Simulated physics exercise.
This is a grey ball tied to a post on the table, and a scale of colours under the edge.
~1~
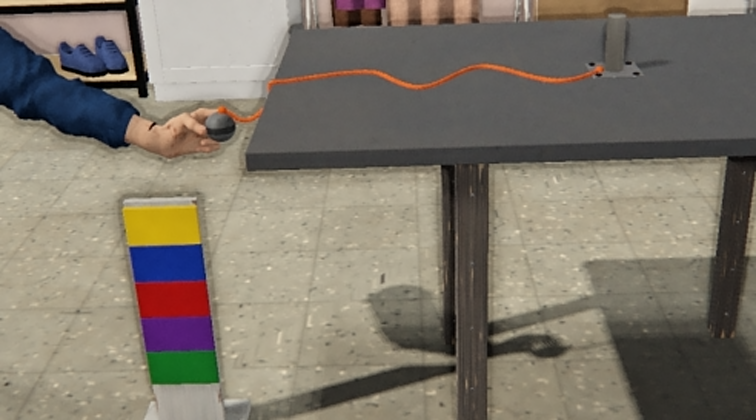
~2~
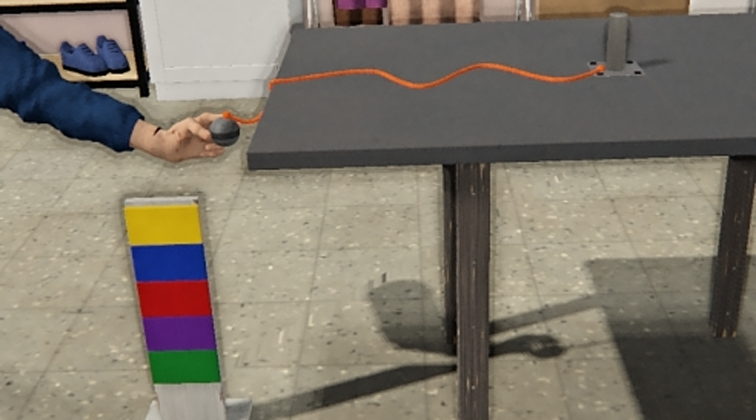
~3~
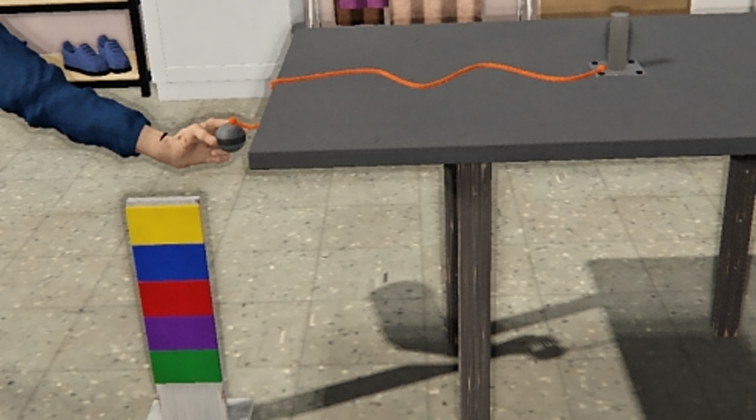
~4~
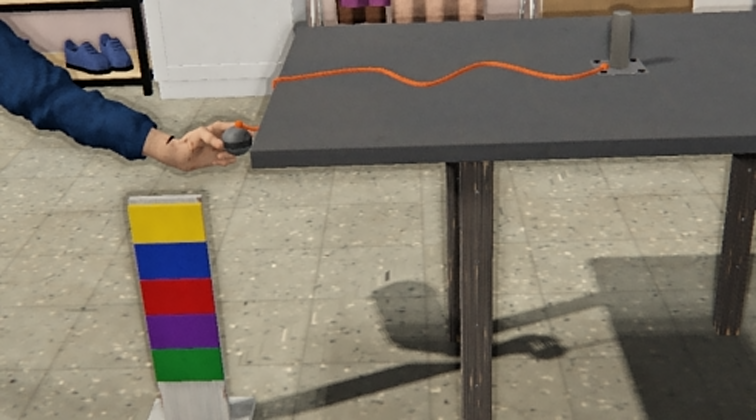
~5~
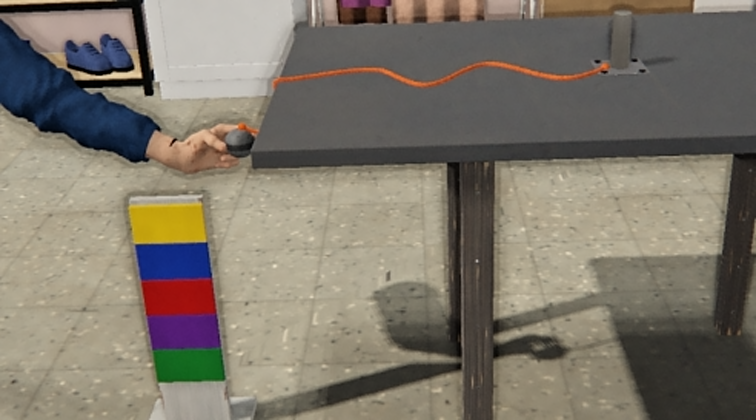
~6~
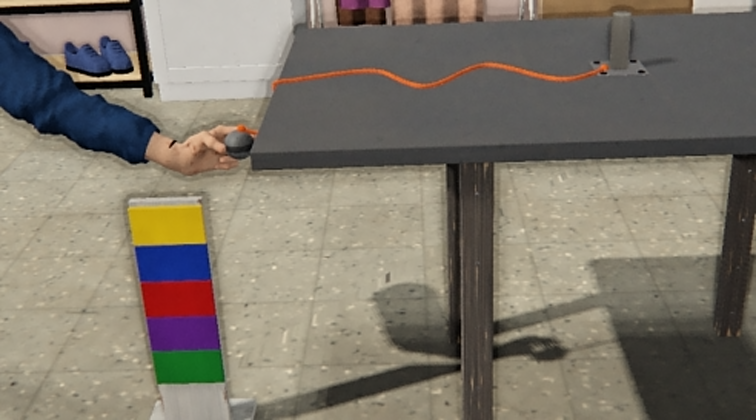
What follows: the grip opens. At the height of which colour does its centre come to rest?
The blue one.
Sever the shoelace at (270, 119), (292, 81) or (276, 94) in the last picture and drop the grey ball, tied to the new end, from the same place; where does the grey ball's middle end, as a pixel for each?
Try by try, around (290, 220), (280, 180) and (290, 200).
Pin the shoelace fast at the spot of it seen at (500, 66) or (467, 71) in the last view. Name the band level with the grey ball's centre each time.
In that order: Yellow; yellow.
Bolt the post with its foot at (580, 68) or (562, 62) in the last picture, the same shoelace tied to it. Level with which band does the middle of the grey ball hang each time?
One after the other, red; red.
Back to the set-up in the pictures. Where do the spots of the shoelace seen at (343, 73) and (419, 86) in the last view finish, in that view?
They go to (277, 112) and to (355, 80).
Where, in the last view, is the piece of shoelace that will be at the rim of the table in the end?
It lies at about (364, 71).
A little later, ball near (260, 257); level with blue.
Next, ball near (316, 250); level with blue.
Later still, ball near (287, 256); level with blue.
When it is over, ball near (284, 257); level with blue. The shoelace holds its middle at blue.
